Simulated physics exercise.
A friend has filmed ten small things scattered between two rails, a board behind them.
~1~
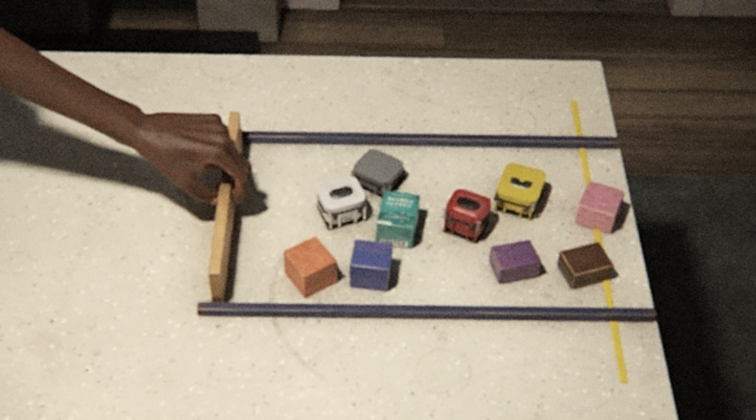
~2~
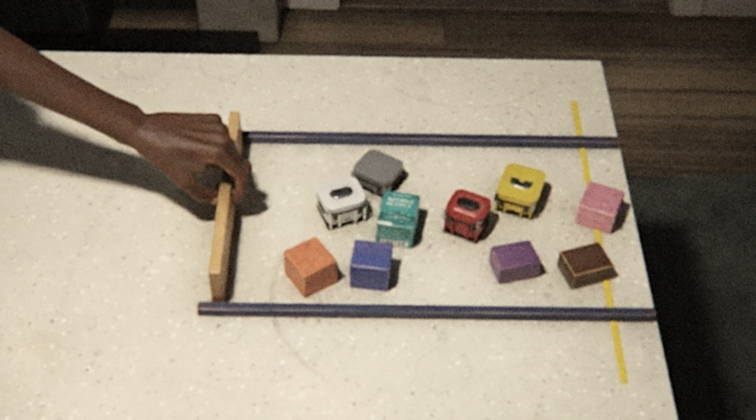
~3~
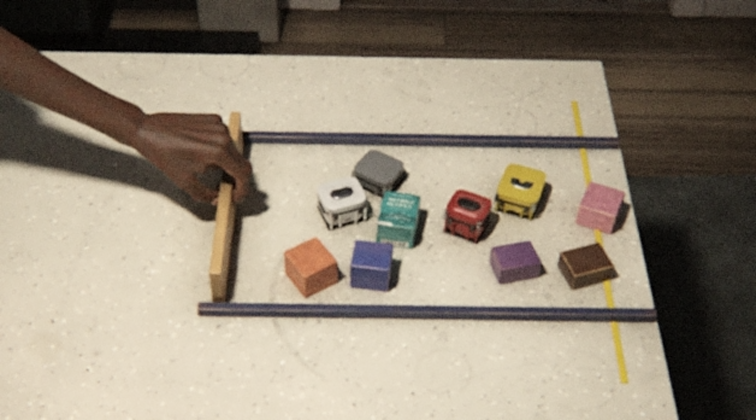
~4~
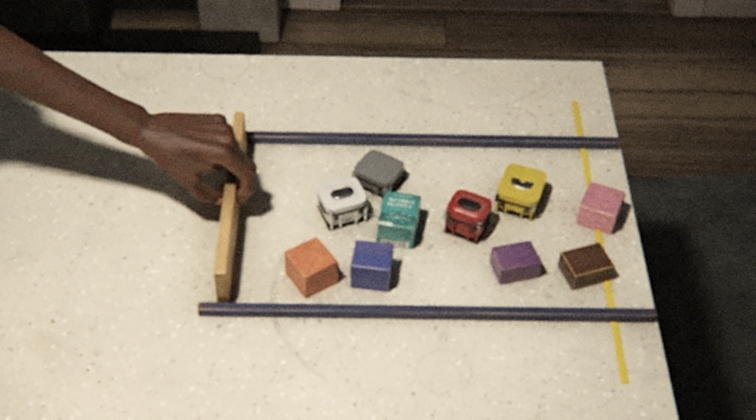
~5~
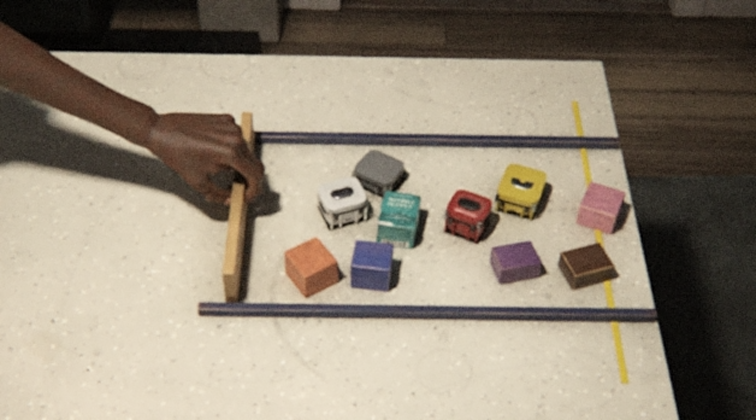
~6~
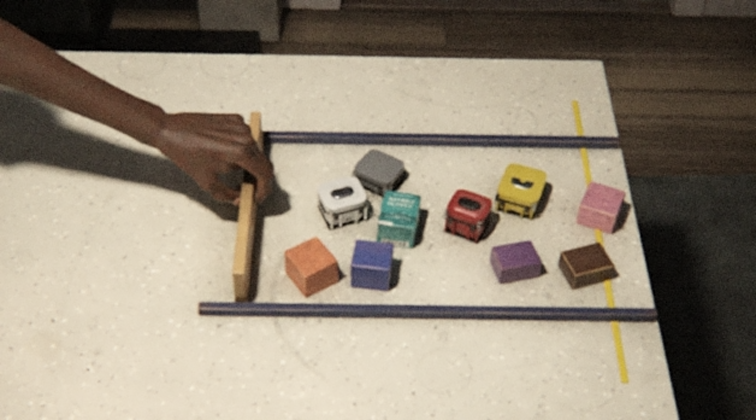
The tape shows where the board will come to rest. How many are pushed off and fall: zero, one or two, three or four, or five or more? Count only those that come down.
In the end the number that fall off is five or more.
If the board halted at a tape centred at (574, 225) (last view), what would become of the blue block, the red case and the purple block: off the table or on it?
The blue block survives; the red case goes over; the purple block drops off.
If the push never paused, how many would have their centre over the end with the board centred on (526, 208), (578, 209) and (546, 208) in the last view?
Place by place, 1, 5 and 4.
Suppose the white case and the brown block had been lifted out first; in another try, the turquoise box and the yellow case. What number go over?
It would be 5 and 5.
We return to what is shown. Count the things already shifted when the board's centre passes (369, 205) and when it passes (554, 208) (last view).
The counts are 6 and 10.
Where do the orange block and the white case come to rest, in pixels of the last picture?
The orange block stops around (630, 279); the white case around (618, 210).
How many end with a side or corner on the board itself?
3 of them.
A little later, none off yet; pink block at rest near (601, 208); brown block at rest near (586, 266); yellow case at rest near (521, 191).
Next, none off yet; pink block at rest near (601, 208); brown block moving near (595, 266); yellow case at rest near (522, 191).
Later still, one off so far; pink block shifted about its own width near (635, 210); brown block on its side near (677, 317); yellow case shifted about its own width near (593, 189).
When it is over, the number that fall off is five or more; down, blue block, turquoise box, red case, purple block, yellow case, brown block and pink block.
